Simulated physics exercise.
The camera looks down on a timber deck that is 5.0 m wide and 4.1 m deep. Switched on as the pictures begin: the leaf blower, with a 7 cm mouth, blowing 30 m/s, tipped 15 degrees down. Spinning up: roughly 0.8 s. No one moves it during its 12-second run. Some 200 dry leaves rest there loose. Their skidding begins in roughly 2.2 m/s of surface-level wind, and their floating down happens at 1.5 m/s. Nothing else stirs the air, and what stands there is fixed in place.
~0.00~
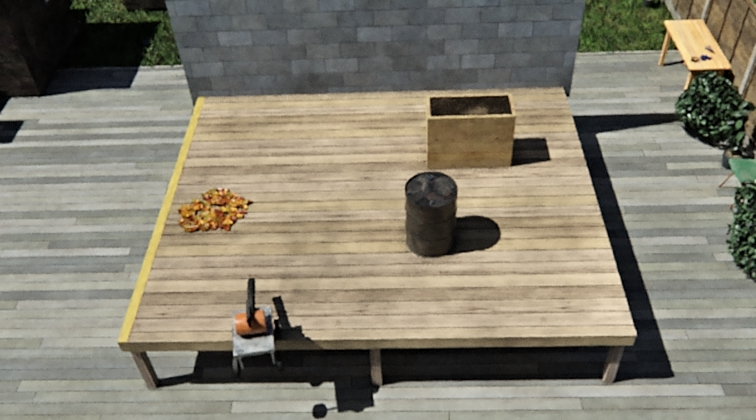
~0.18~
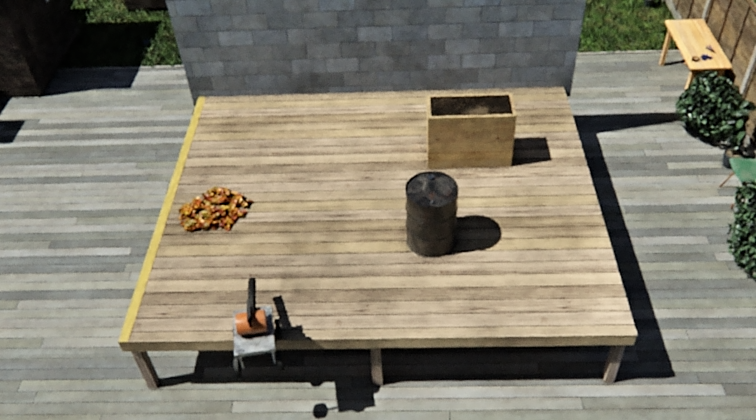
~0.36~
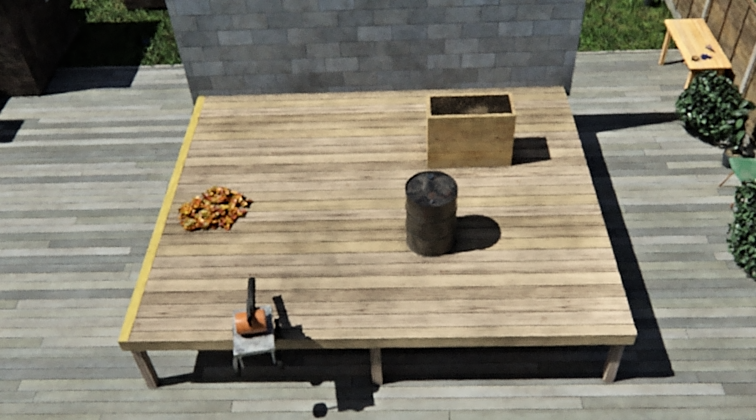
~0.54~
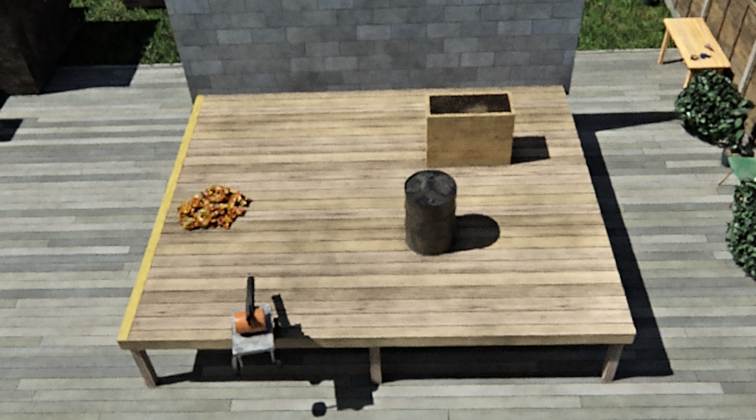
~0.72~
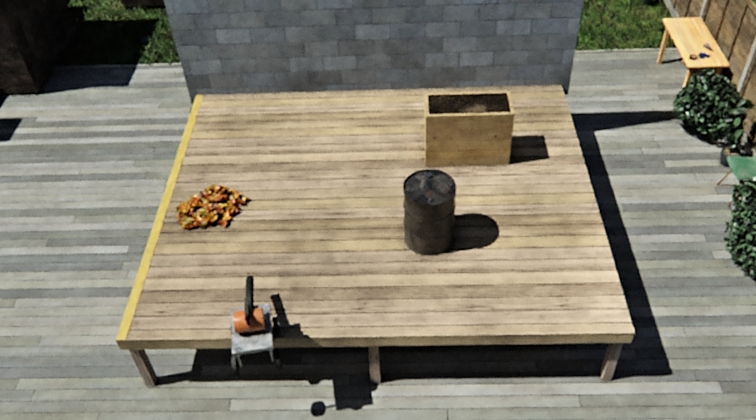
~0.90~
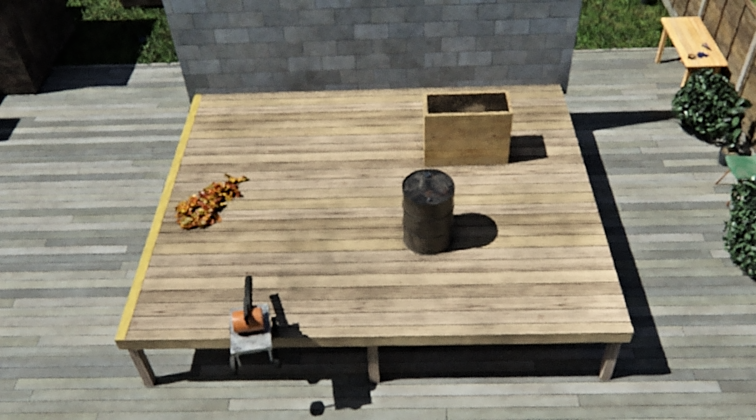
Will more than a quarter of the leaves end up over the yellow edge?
Yes.
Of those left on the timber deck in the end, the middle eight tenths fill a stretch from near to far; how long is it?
Around 2.4 m.
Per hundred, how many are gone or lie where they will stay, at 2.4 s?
My guess would be around 2 %.
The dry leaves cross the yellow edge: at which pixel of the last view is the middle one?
Close to pixel (181, 138).
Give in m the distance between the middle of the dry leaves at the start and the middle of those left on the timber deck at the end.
The middle is roughly 0.4 m from where it began.
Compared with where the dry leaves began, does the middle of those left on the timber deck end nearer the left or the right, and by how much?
Leftward, some 0.4 m.
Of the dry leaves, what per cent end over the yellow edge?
70 per cent or so.
After 2.4 s the count stands so, 27 % are over the yellow edge; the middle of those still in play is near (183, 173).
After 3.8 s the count stands so, 51 % are over the yellow edge; the middle of those still in play is near (182, 188).
After 6.6 s the count stands so, 61 % are over the yellow edge; the middle of those still in play is near (182, 193).
After 12.0 s, at the end, 68 % are over the yellow edge; the middle of those still in play is near (176, 202).
